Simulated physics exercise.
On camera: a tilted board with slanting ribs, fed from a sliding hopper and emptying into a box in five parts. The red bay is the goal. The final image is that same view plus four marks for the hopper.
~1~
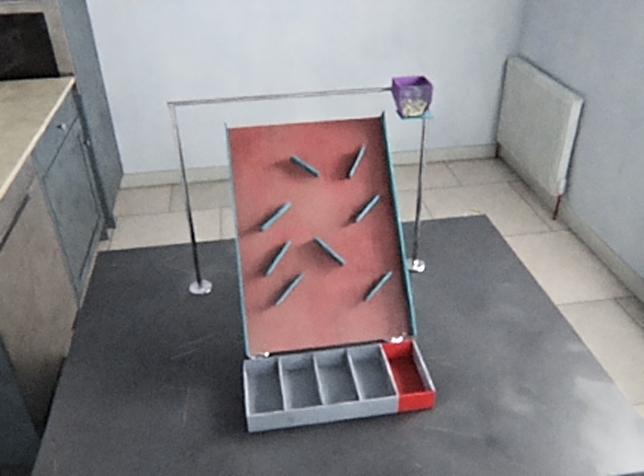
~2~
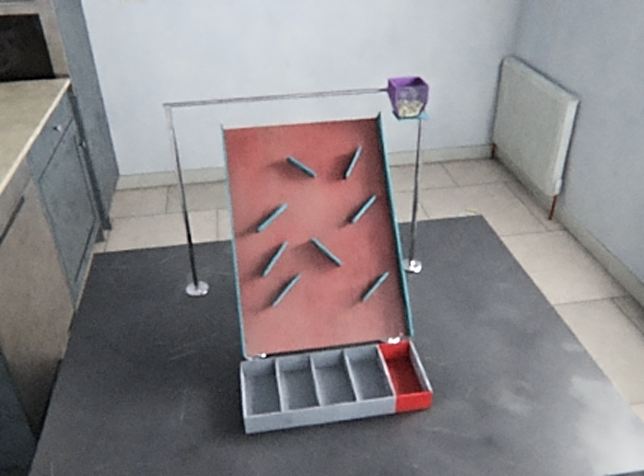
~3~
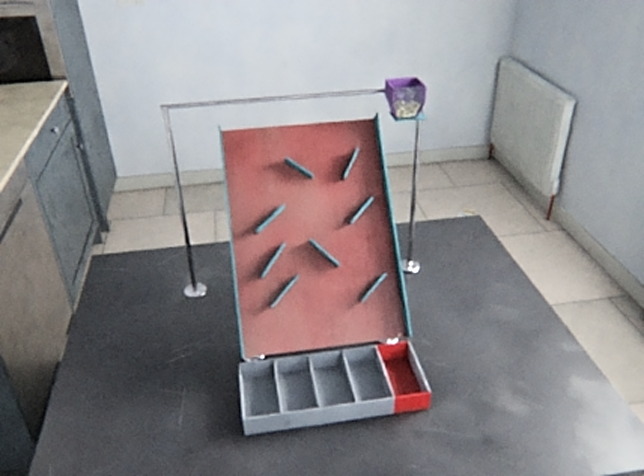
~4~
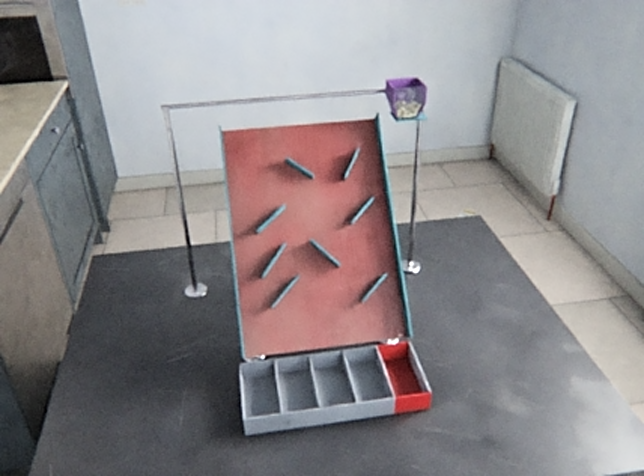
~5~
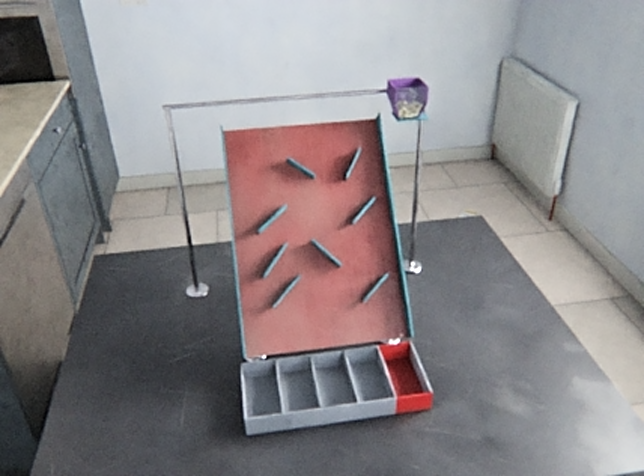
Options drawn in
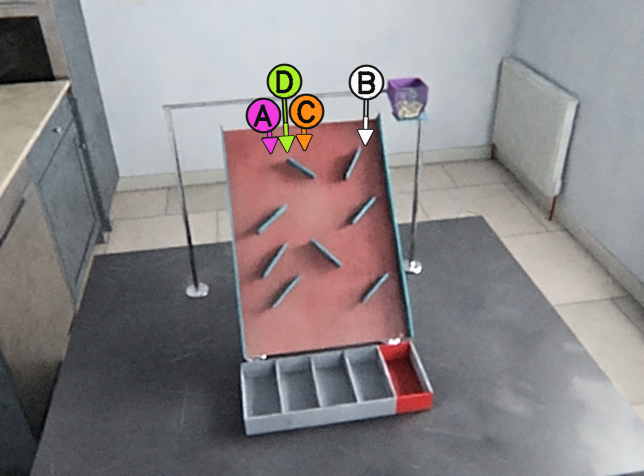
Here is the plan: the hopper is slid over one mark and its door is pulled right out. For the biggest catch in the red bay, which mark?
Use mark B.
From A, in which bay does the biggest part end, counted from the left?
The first from the left.
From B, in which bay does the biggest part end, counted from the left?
It is the fifth one.
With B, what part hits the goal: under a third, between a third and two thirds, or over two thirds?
Between a third and two thirds.
On the marked copy, mark A meets the board at (270, 147); mark B meets the board at (365, 139); mark C meets the board at (304, 144); mark D meets the board at (286, 146).
With A, not one piece in the red bay, the larger part in other bays, about a tenth held on the board, about a tenth outside the box.
With B, roughly half in the red bay, roughly a third in other bays, about a tenth held on the board, about a tenth outside the box.
With C, not one piece in the red bay, the larger part in other bays, about a tenth held on the board.
With D, not one piece in the red bay, the larger part in other bays, roughly a quarter held on the board.
